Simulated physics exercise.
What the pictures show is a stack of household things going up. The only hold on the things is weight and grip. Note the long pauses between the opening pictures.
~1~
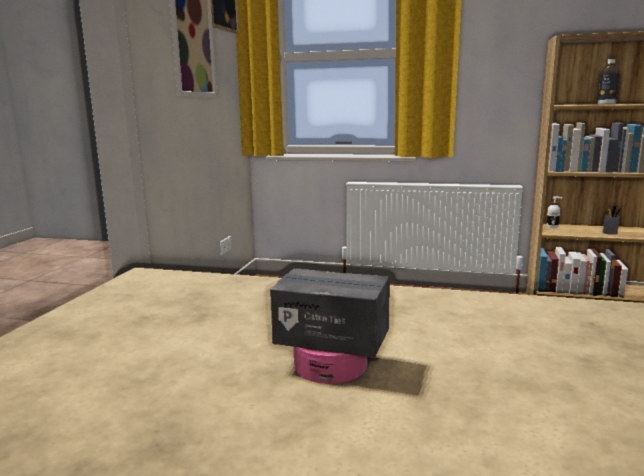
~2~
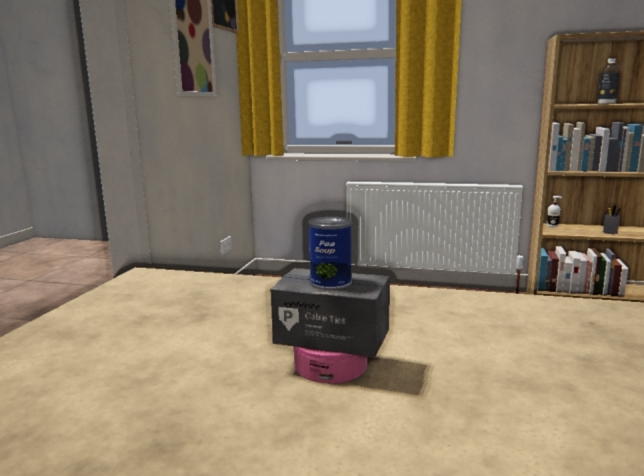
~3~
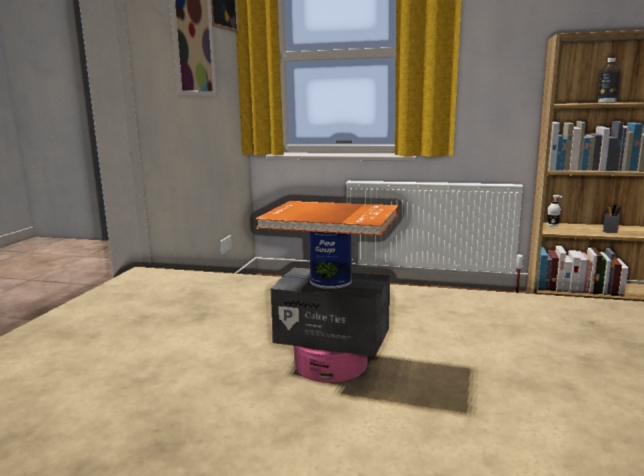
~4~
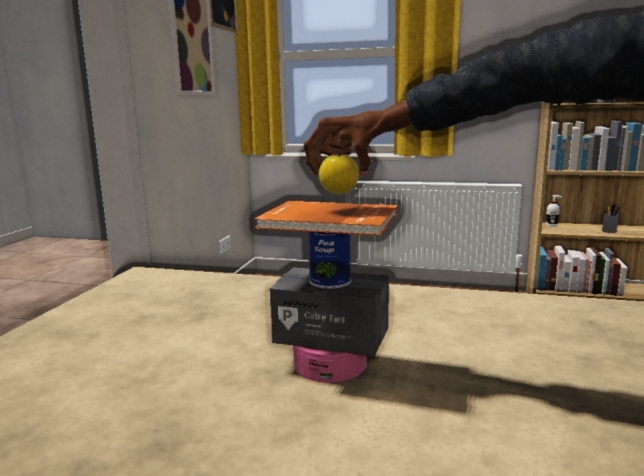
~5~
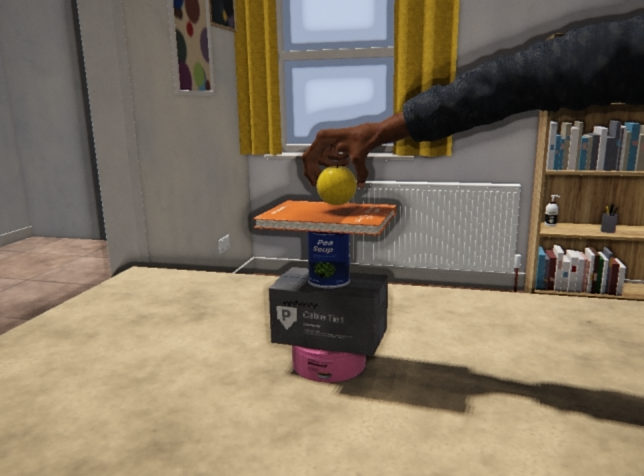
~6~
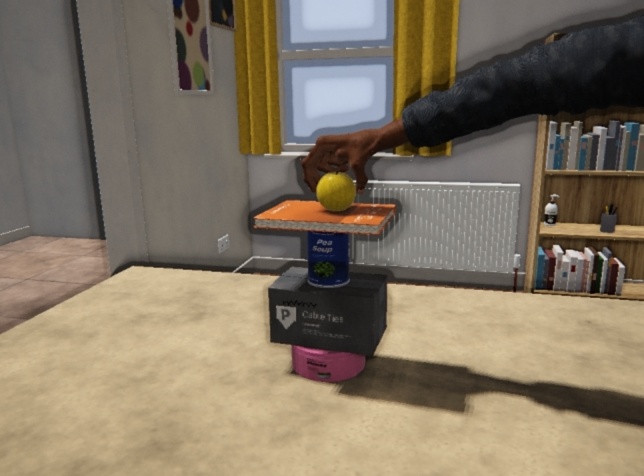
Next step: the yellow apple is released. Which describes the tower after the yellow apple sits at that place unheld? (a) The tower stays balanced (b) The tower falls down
a, the tower stays balanced.
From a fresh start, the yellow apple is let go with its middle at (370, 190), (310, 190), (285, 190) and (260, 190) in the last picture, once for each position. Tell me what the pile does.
Try one: It stands firm; try two: It stands firm; try three: It stands firm; try four: It topples.
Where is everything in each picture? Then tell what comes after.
In the first picture, the last thing is not in view yet.
In the second picture, the last thing is not in view yet; grey box (332, 309).
In the third picture, the last thing is not in view yet; blue tin (331, 252).
The fourth picture shows coming down; yellow apple (339, 174); grey box (331, 309).
The fifth picture shows coming down; yellow apple (337, 186); blue tin (329, 251).
The sixth picture shows set down, still held; yellow apple (336, 192); grey box (330, 308).
Then, 0.20 s after the last picture, nothing has stirred.
Then, 0.60 s after the last picture, yellow apple resting near (336, 192).
At rest, all 5 in place. Seen from the same camera at the end, yellow apple near (336, 192). The pile keeps its balance.
